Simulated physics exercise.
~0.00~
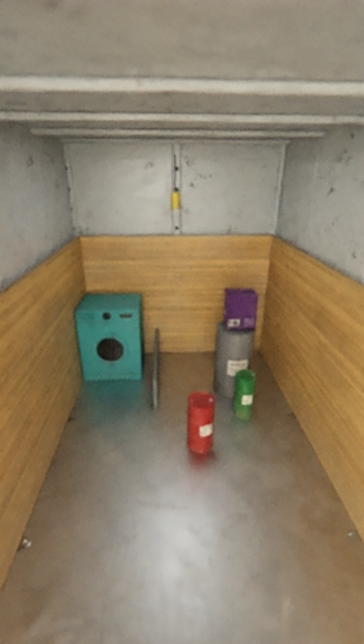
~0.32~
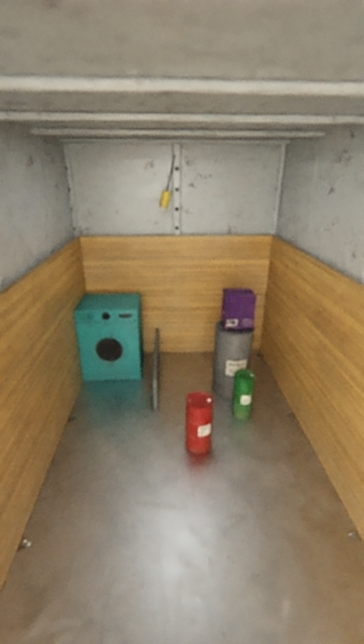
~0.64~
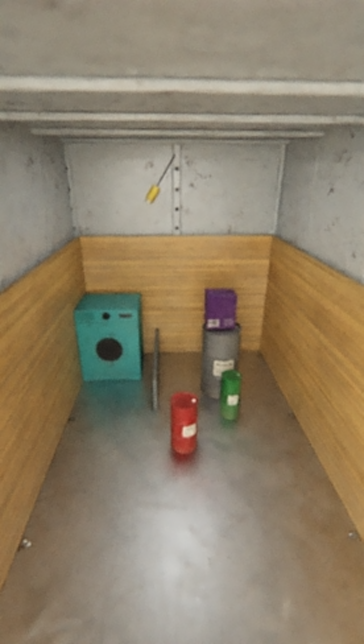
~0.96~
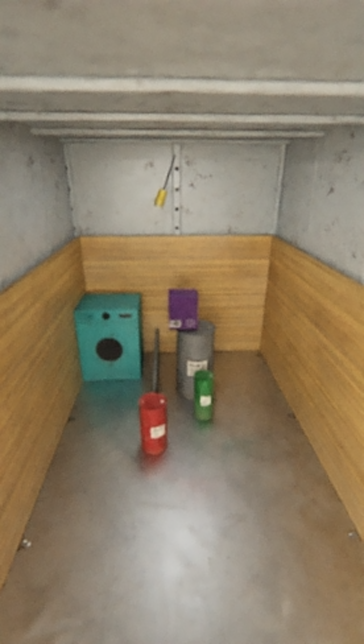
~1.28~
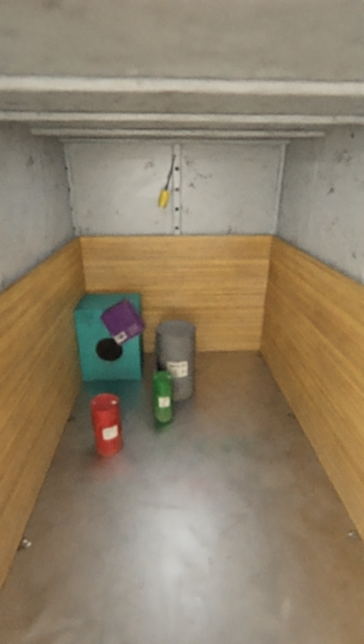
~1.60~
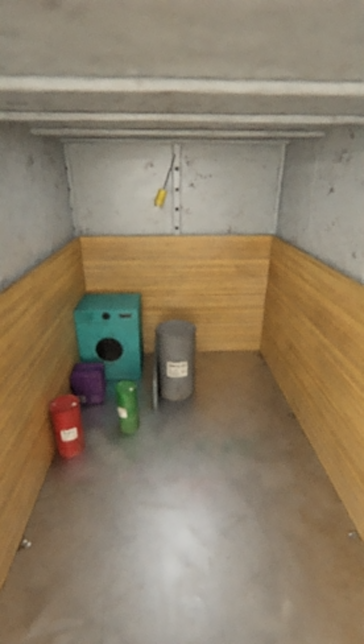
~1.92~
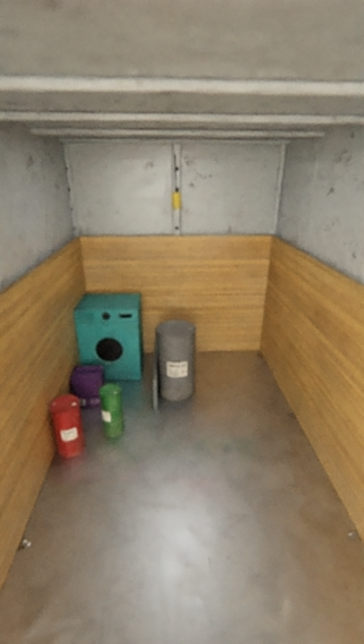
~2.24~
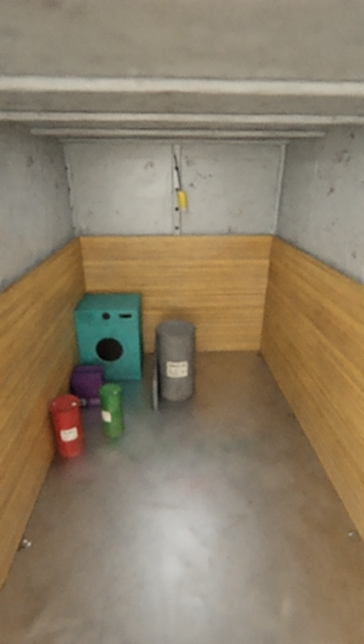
At the start, a teal box-shaped appliance stands at the left of a wood-panelled van bay, while a purple box sits on a grey drum at the right, near a green canister and a red canister. A yellow tag hanging on the front wall swings, and the drum and both canisters begin sliding left, still upright. The purple box rides along, then tips off as the drum stops by the low board. It lands on the floor before the appliance. The red canister reaches the left wall, and the green one slides up near it. Finally everything rests, with the canisters and drum still standing.
